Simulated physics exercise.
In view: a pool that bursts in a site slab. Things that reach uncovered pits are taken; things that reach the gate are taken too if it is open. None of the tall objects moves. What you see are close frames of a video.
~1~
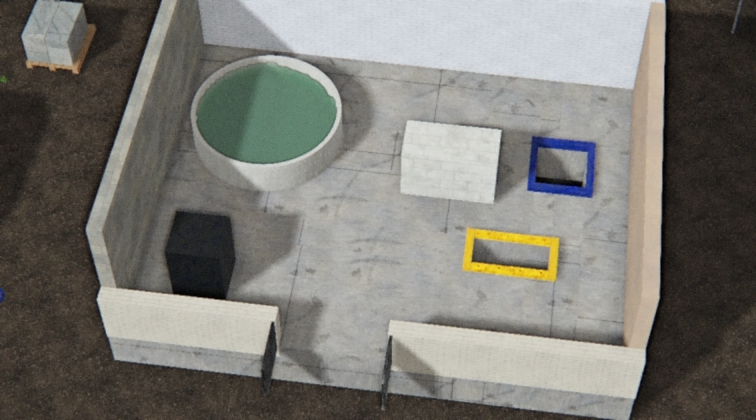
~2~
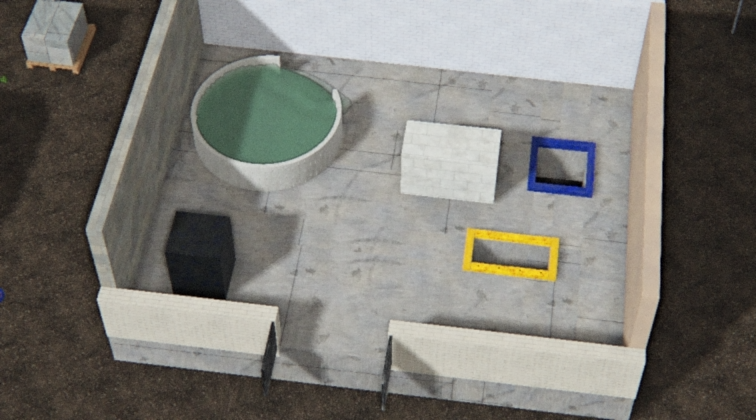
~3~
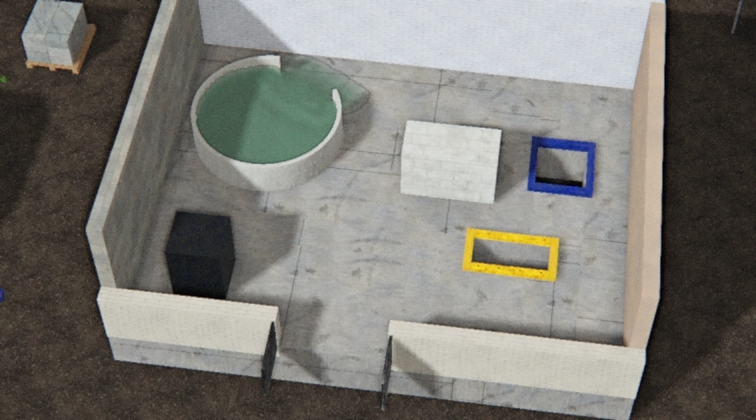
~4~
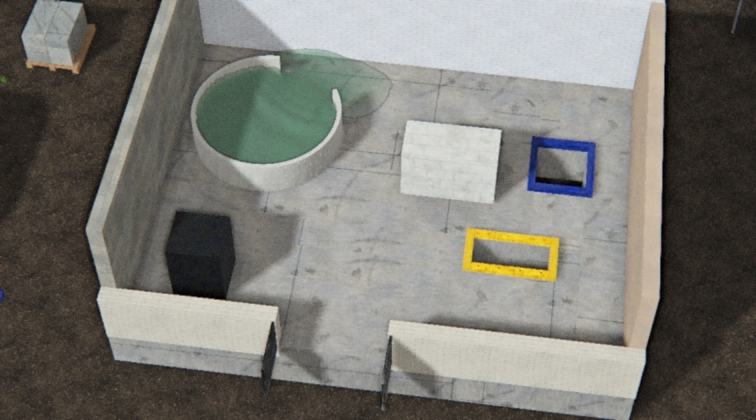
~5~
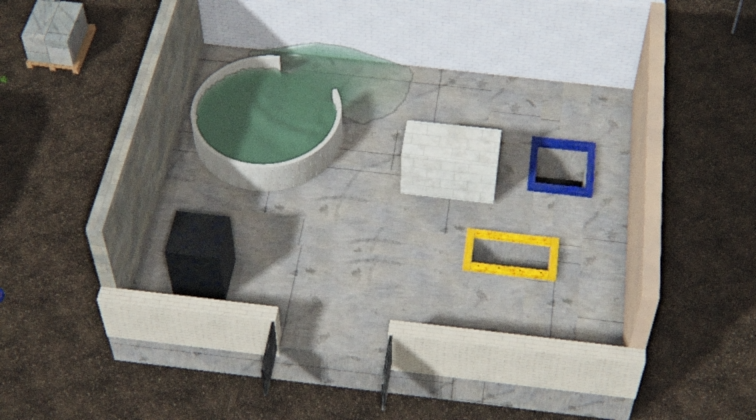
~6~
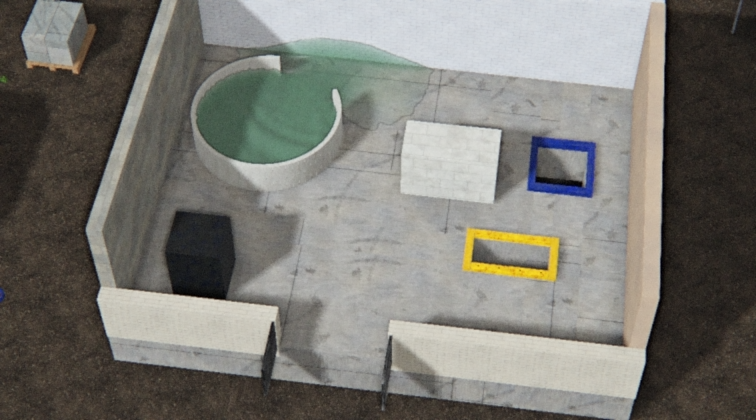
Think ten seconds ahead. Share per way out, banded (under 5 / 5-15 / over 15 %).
As I see it, the gate will drain shy of five per cent, the yellow pit will drain shy of five per cent, the blue pit will drain five to fifteen per cent inclusive.
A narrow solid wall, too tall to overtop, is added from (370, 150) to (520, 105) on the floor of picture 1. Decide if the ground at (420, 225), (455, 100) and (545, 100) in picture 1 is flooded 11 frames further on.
First spared, second submerged, third submerged.
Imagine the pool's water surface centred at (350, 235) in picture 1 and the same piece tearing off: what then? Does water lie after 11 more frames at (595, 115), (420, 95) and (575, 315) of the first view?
Unflooded - soaked - unflooded.
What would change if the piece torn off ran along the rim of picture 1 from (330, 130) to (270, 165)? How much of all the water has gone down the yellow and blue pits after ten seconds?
Yellow 4 %, blue 0 %.
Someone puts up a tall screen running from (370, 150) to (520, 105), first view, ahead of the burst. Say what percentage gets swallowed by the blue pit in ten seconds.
I'd put the blue pit at roughly 2 %.
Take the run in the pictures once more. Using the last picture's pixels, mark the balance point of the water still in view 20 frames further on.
I reckon somewhere around (348, 120).
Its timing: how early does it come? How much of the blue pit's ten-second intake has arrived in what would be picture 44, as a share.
About 80 %.
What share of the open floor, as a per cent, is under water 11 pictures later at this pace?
It comes to roughly 25 in a hundred.
A moment on, water covers 15 % of the floor; the gate 0 %, the yellow pit 0 %, the blue pit 0 %.
Next, water covers 25 % of the floor; the gate 0 %, the yellow pit 0 %, the blue pit 0 %.
Then, water covers 40 % of the floor; the gate 0 %, the yellow pit 0 %, the blue pit 3 %.
Later, water covers 60 % of the floor; the gate 0 %, the yellow pit 0 %, the blue pit 6 %.
In the end, water covers 90 % of the floor; the gate 1 %, the yellow pit 0 %, the blue pit 8 %.
